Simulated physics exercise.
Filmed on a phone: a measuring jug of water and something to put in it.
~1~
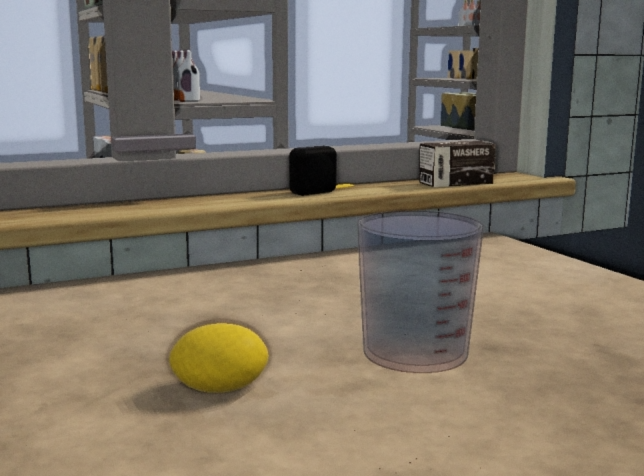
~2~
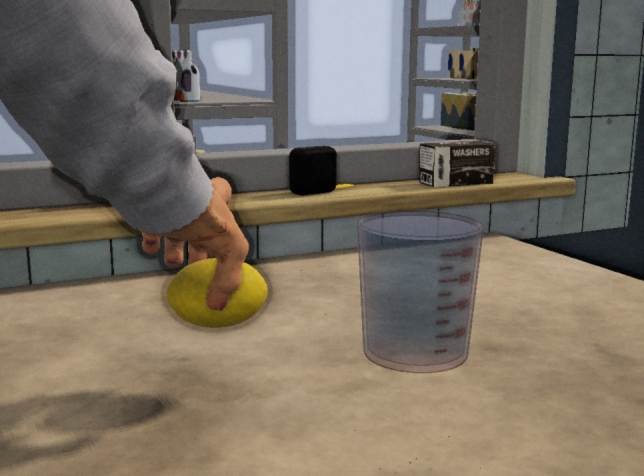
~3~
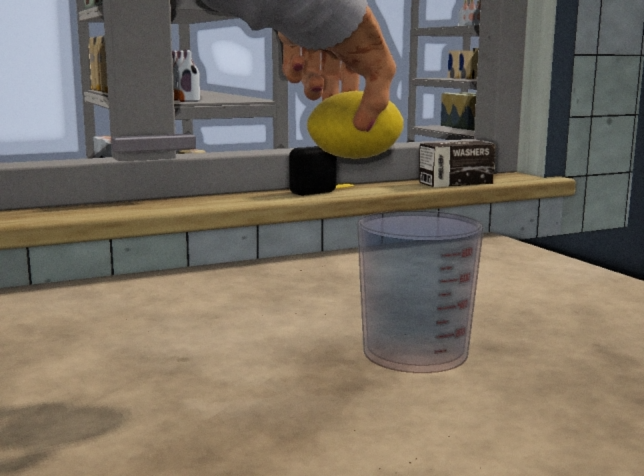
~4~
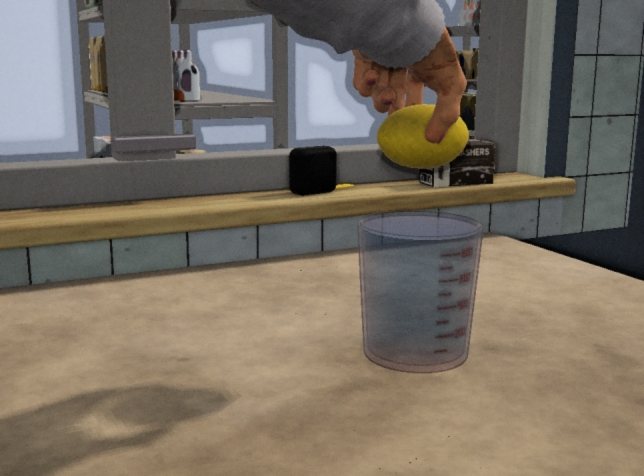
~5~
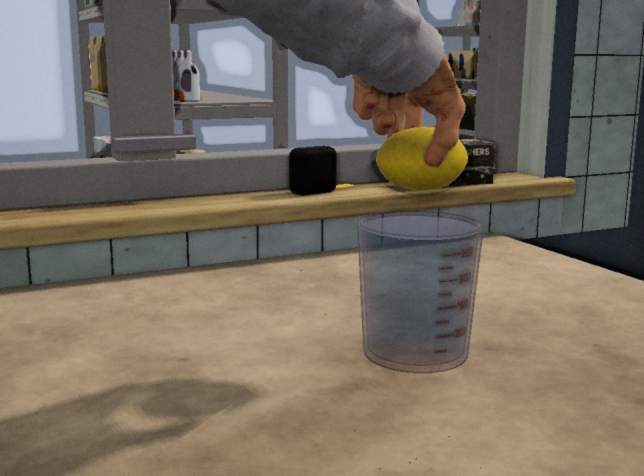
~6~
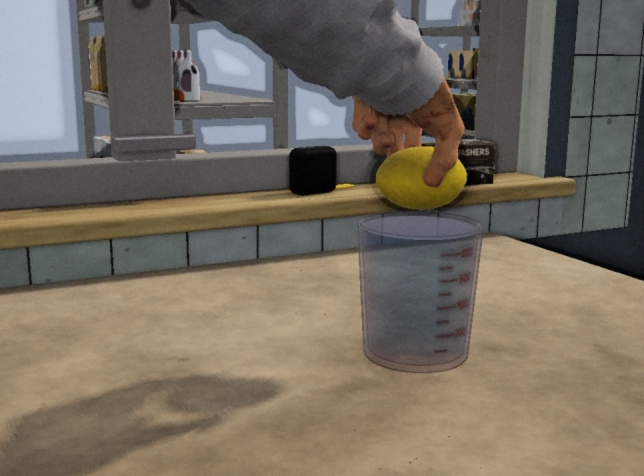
A hand picks up a yellow lemon, carries it right, and lowers it above a measuring jug.
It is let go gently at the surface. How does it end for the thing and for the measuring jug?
It floats, and the measuring jug runs over.
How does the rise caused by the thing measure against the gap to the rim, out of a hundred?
Close to 310 %.
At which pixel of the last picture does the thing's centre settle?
Close to (419, 242).
Next, the lemon enters the water; the measuring jug is full to the brim; it has run over.
After that, the lemon comes up again; the measuring jug is full to the brim; it has run over.
Finally, the lemon rides on the surface; the measuring jug is full to the brim; it has run over.
